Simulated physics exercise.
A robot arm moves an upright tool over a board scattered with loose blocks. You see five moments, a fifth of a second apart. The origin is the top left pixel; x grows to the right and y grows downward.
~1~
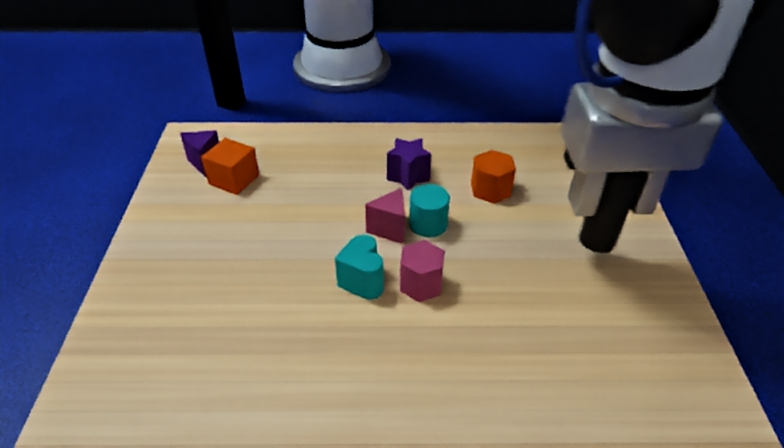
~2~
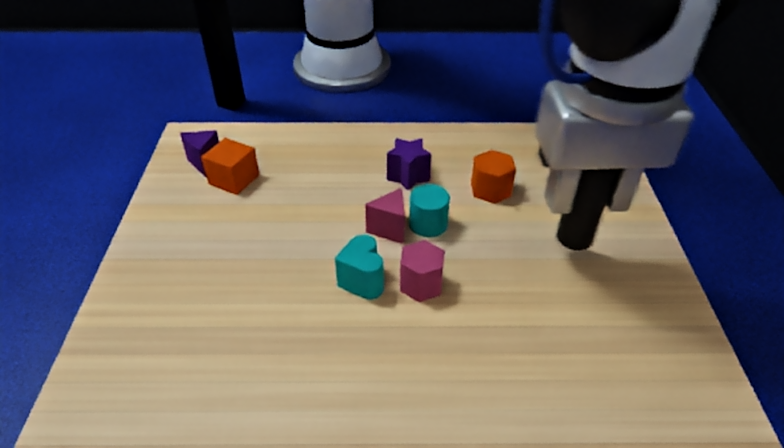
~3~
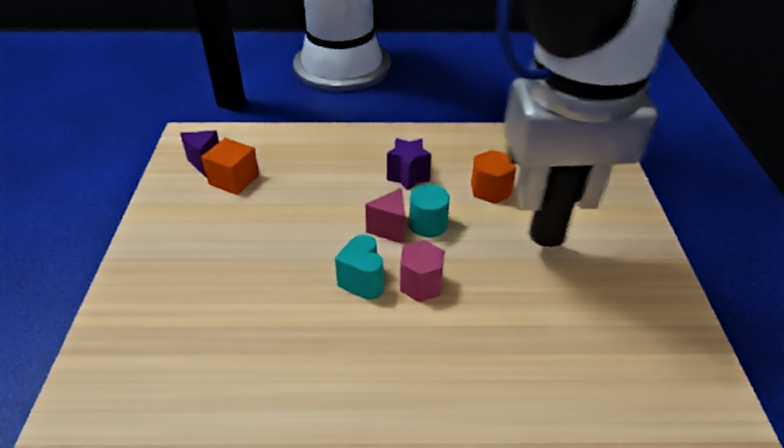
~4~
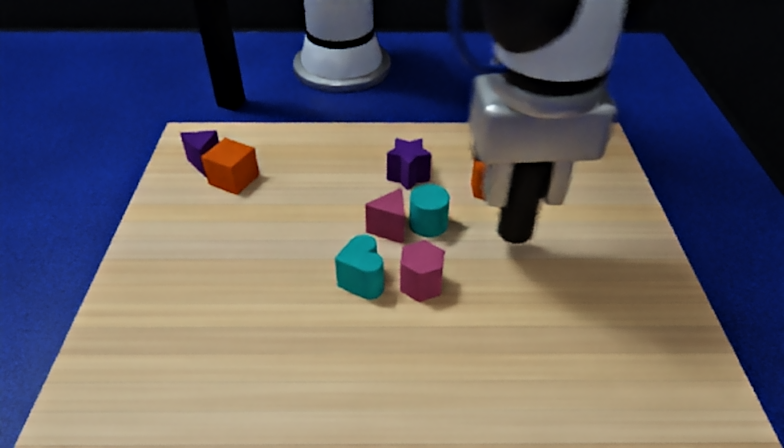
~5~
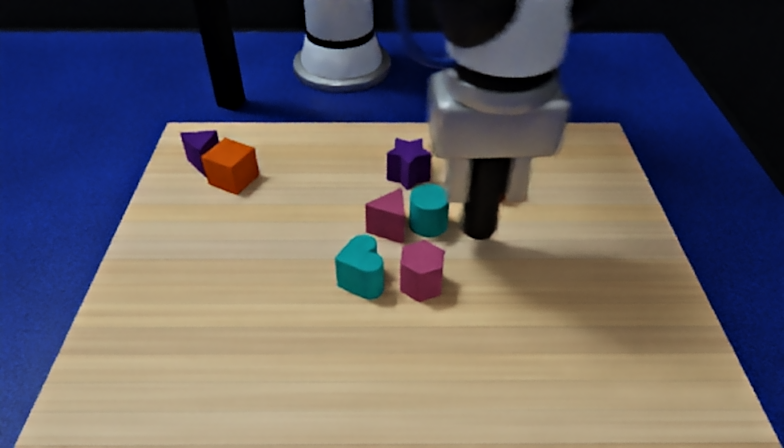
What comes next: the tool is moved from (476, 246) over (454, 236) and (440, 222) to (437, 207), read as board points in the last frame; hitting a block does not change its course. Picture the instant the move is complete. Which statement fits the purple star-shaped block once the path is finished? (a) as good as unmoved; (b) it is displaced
That would be a.
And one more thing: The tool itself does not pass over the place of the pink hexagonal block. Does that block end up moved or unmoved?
Well, the pink hexagonal block holds its place.
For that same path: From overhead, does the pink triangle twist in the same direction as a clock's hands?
No, that is not how it ends up.
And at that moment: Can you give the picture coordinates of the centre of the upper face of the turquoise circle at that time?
I predict (403, 174).
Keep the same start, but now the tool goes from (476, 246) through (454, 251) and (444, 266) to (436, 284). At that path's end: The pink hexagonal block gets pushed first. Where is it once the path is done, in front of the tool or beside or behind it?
Still in front.
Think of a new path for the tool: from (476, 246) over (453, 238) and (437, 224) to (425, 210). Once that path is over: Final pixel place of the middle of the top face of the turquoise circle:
It will likely be found at (394, 171).
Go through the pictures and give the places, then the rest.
Tip of the tool at (597, 240), middles of tops, pink triangle at (390, 202), purple star-shaped block at (409, 149), pink hexagonal block at (423, 256), turquoise circle at (430, 196), in the first frame.
Tool at (574, 238), nothing pushed, in the second frame.
Tool at (547, 235), nothing pushed, in the third frame.
Tool at (515, 232), nothing pushed, in the fourth frame.
Tool at (479, 228), pink triangle at (390, 202), purple star-shaped block at (409, 149), pink hexagonal block at (423, 256), turquoise circle at (430, 196), in the fifth frame.
The first path, step by step. Halfway along, tool at (447, 212); pink triangle at (387, 199), turned 15° anticlockwise; turquoise circle at (416, 188).
At the end, tool at (438, 189); pink triangle at (385, 198), turned 30° anticlockwise; purple star-shaped block unmoved; pink hexagonal block unmoved; turquoise circle at (403, 174).
